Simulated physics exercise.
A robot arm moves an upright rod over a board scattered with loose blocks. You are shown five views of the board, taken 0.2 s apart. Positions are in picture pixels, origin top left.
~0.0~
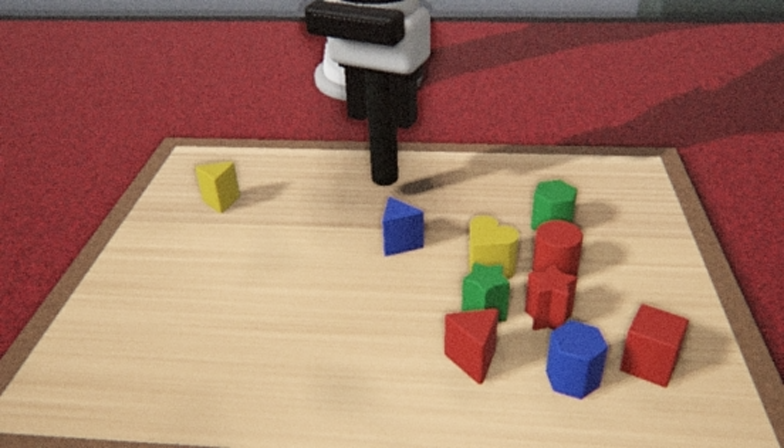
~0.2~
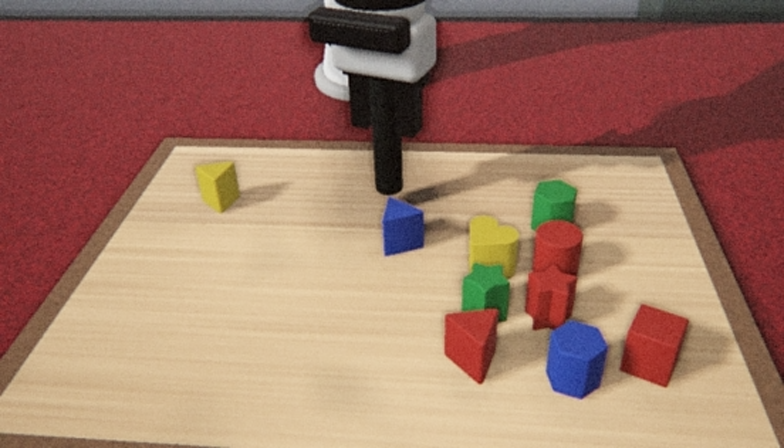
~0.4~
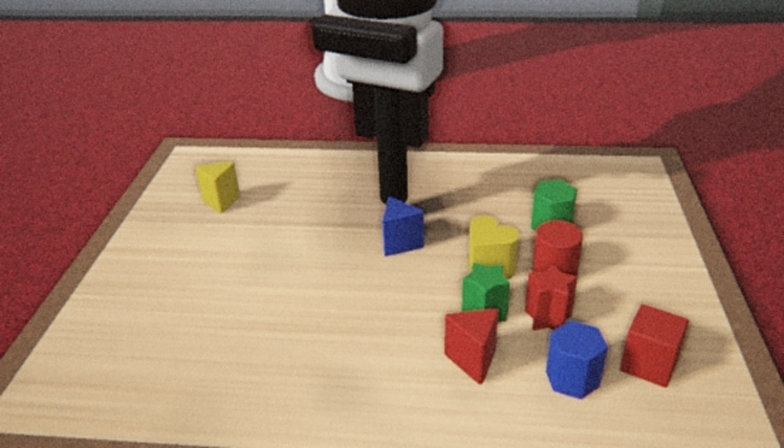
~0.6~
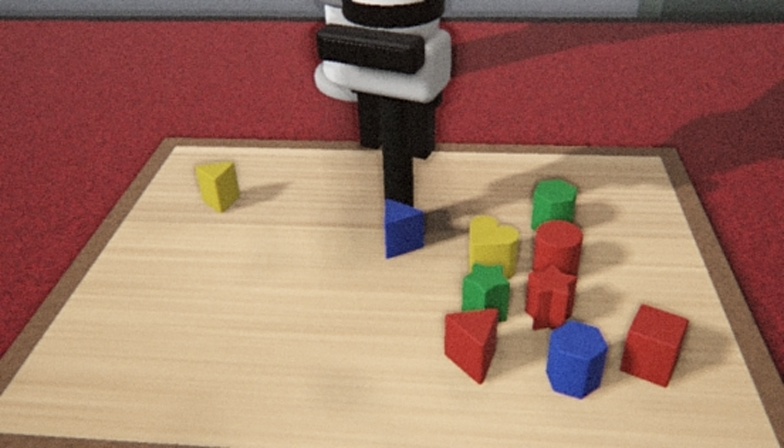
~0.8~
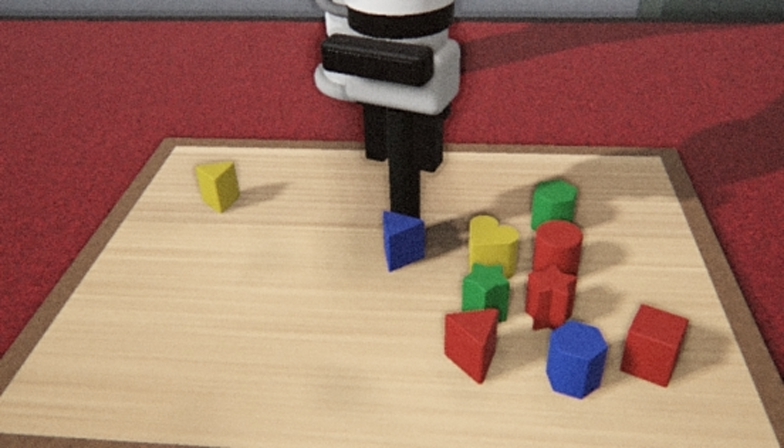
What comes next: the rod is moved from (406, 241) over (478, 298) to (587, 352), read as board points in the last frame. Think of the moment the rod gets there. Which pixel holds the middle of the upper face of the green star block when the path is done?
For the centre of its top, I'd go with (536, 317).
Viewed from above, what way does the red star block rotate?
Twists anticlockwise.
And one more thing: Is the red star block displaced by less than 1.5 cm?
No, I don't think so.
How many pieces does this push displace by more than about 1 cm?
Shifted over 1 cm: Three or more.
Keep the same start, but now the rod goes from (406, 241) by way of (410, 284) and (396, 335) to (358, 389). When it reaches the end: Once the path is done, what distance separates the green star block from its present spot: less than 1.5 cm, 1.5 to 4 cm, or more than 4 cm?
It travels less than 1.5 cm.
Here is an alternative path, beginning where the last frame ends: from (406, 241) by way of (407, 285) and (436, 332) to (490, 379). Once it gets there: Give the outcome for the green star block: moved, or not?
Here the green star block stays on its spot.
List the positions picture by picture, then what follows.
Rod tip (385, 181); block tops, blue triangle (399, 209); red triangle (475, 322); green star block (487, 275); red star block (553, 279), in the first frame.
Rod (389, 190); blocks unchanged, in the second frame.
Rod (394, 200); blocks unchanged, in the third frame.
Rod (400, 212); blue triangle (398, 210), in the fourth frame.
Rod (406, 225); blue triangle (399, 222); red triangle (475, 322); green star block (487, 275); red star block (553, 279), in the fifth frame.
What follows on the original path. One third of the way, rod (451, 263); blue triangle (403, 234), turned 35° clockwise.
Two thirds of the way, rod (514, 300); blue triangle (403, 234), turned 35° clockwise; red triangle (475, 327), turned 20° clockwise; green star block (521, 307), turned 45° clockwise.
At the end, rod (590, 334); blue triangle (403, 234), turned 35° clockwise; red triangle (475, 327), turned 20° clockwise; green star block (536, 317), turned 110° clockwise; red star block (590, 284), turned 60° anticlockwise.
